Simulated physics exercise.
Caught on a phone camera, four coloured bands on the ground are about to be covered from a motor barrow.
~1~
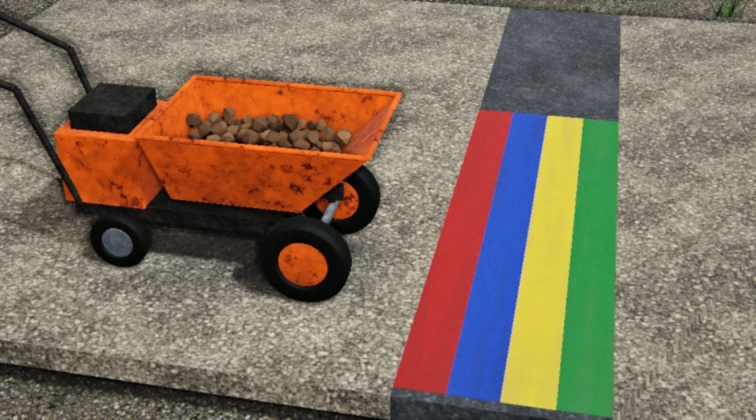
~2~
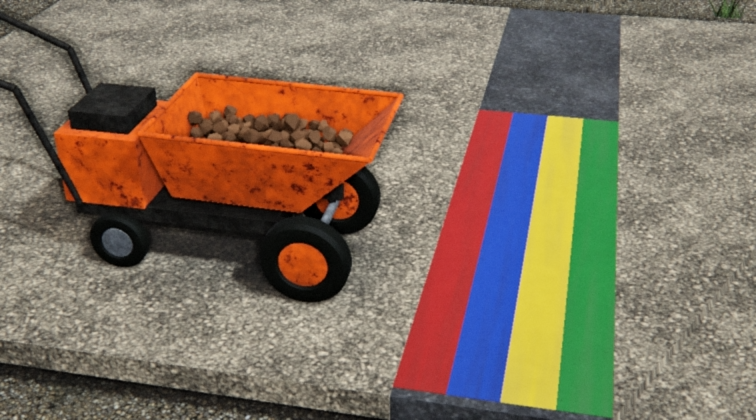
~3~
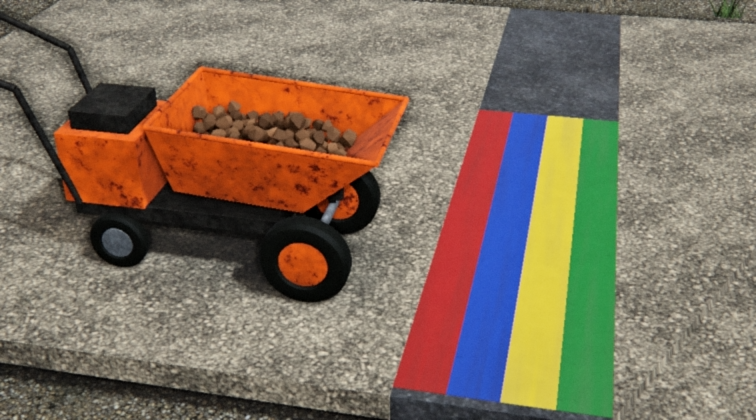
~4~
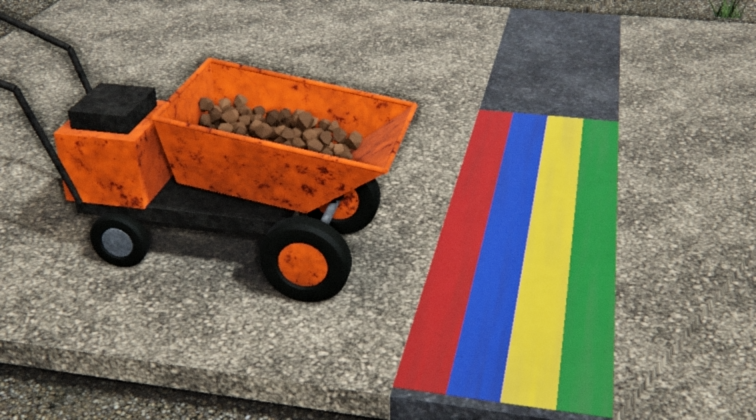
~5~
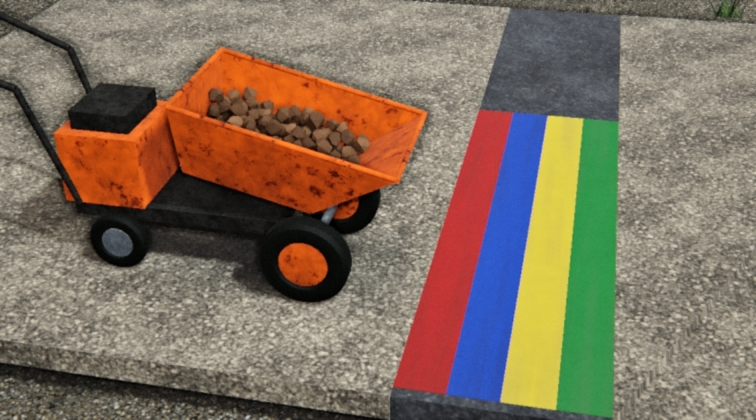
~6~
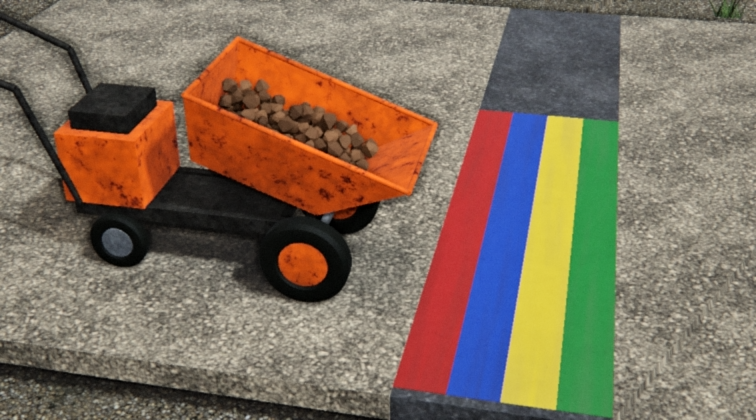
An orange, rust-marked motor barrow with black wheels and handles stands at the left on rough, speckled paving, seen from slightly above by a still camera. Brown clods lie in its skip, and to the right red, blue, yellow and green bands run side by side along a dark strip. The skip's back end rises slowly, tilting its front lip down rightward, while the chassis stays put.
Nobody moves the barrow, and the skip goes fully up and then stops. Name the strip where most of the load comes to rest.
Blue.
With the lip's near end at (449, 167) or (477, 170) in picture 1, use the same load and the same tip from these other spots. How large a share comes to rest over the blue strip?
The shares come out close to 0 and 0 per cent, in that order.
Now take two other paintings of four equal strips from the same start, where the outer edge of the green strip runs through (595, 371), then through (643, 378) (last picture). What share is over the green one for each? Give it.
First case 10 per cent, second case 0 per cent.
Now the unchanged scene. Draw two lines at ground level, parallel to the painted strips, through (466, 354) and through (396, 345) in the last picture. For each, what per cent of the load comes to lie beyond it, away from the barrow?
That's 50 per cent for the first and 70 per cent for the second.
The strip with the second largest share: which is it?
Runner-up - the strip in yellow.
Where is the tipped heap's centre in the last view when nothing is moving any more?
The centre ends up roughly at (506, 280).
Shortly afterwards, skip tipped steeply; the whole lot in the skip.
Next, skip tipped right over; near two thirds in the skip; a little over the red strip; near a quarter over the blue strip; only a few over the yellow strip.
Some moments later, skip tipped right over; near a quarter in the skip; a little over the red strip; near a third over the blue strip; near a quarter over the yellow strip; a little over the green strip; only a few off the paint.
In the end, skip tipped right over; near a quarter in the skip; a little over the red strip; near a third over the blue strip; near a quarter over the yellow strip; a little over the green strip; only a few off the paint.
